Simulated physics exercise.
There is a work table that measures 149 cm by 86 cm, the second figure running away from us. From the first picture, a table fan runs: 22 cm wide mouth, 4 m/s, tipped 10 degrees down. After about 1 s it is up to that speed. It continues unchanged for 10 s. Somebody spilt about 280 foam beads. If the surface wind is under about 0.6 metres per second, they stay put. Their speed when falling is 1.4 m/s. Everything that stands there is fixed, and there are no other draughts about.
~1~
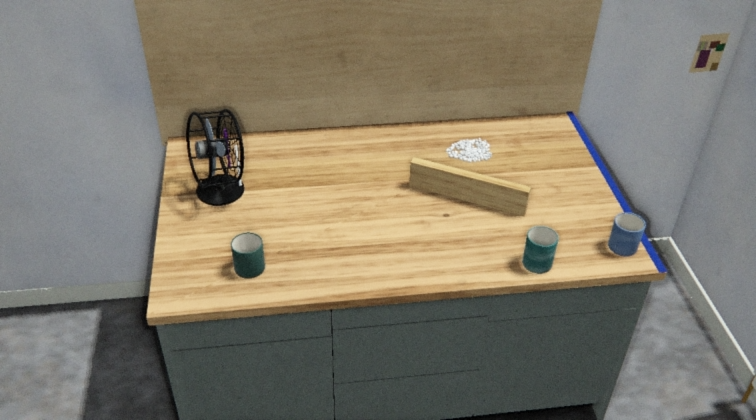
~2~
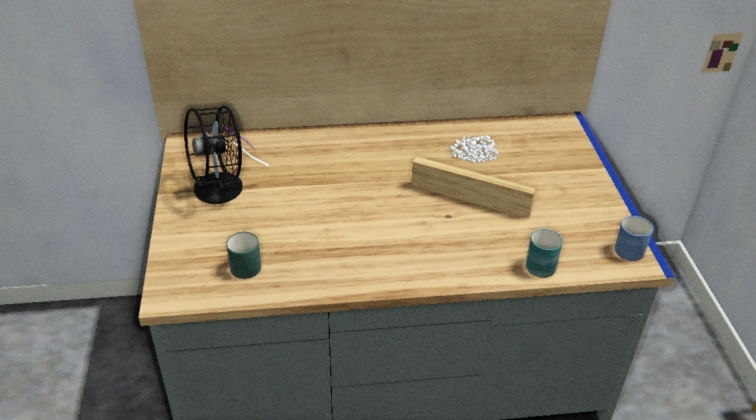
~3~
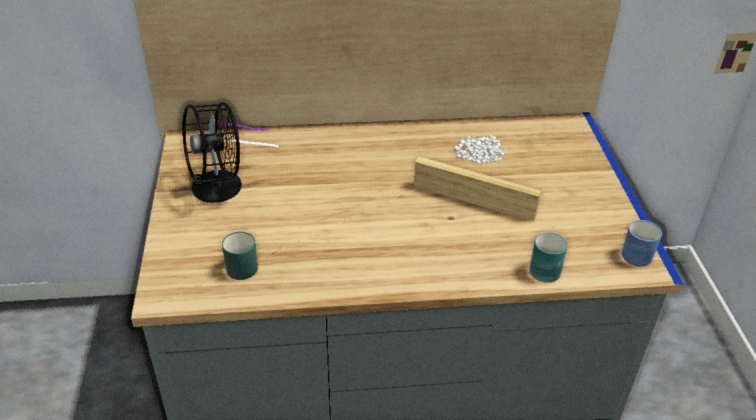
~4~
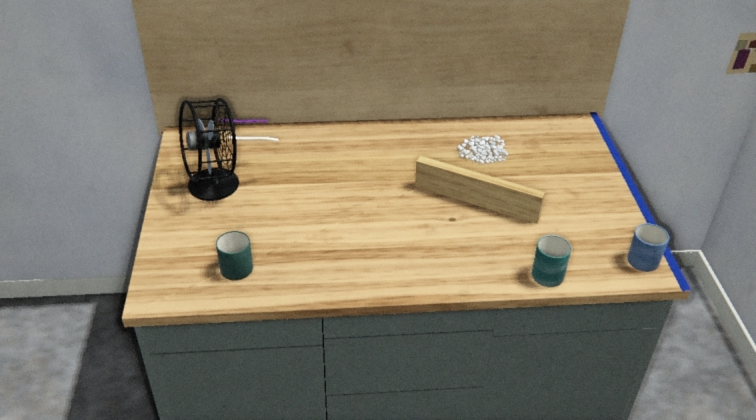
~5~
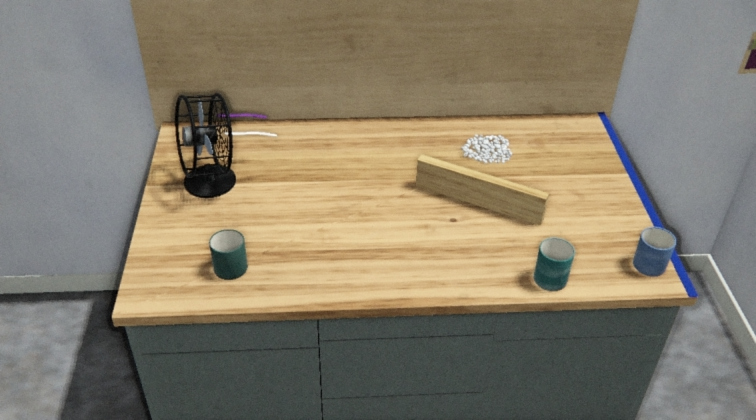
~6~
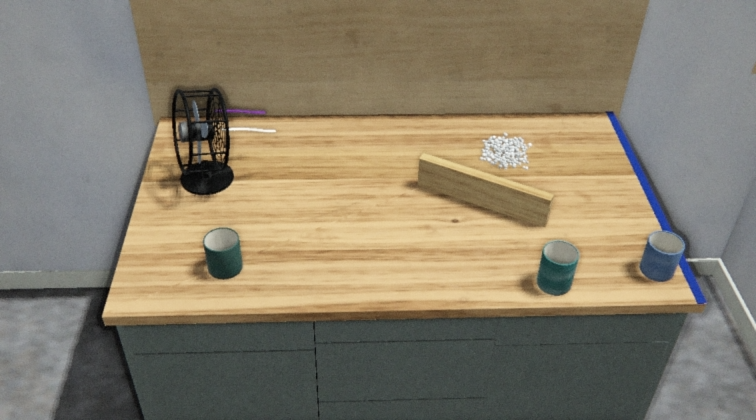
White foam beads lie still in a small patch until, at the very end, they shift and scatter slightly to the right, while the view drifts gradually throughout. A black table fan with ribbons stands at the left of a wooden worktop, with a board before the beads, and two green mugs and a blue one nearer the front. The grey-fronted table, blue along its right edge, is seen from above.
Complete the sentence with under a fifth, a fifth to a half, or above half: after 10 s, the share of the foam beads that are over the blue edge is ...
After 10 s, the share is above half.
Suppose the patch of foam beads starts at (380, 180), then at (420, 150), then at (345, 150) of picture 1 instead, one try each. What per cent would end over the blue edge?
Results, one try each: 4 %, 70 %, 80 %.
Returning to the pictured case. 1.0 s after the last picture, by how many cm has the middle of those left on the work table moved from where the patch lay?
The middle is some 45 cm from where it began.
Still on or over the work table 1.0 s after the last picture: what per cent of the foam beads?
Reading: About 50 %.
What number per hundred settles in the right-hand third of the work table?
Near 10 %.
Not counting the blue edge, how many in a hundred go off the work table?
Roughly 0 %.
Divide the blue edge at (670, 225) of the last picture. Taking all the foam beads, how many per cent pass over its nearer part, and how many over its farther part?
10 % nearer, 80 % farther.
Then, 1.0 s after the last picture, 49 % are over the blue edge; the middle of those still in play is near (634, 214); 38 % have settled or left.
Then, 2.2 s after the last picture, 79 % are over the blue edge; the middle of those still in play is near (638, 226); 78 % have settled or left.
Then, 4.6 s after the last picture, 83 % are over the blue edge; the middle of those still in play is near (643, 228); 84 % have settled or left.
Then, 9.1 s after the last picture, at the end, 88 % are over the blue edge.
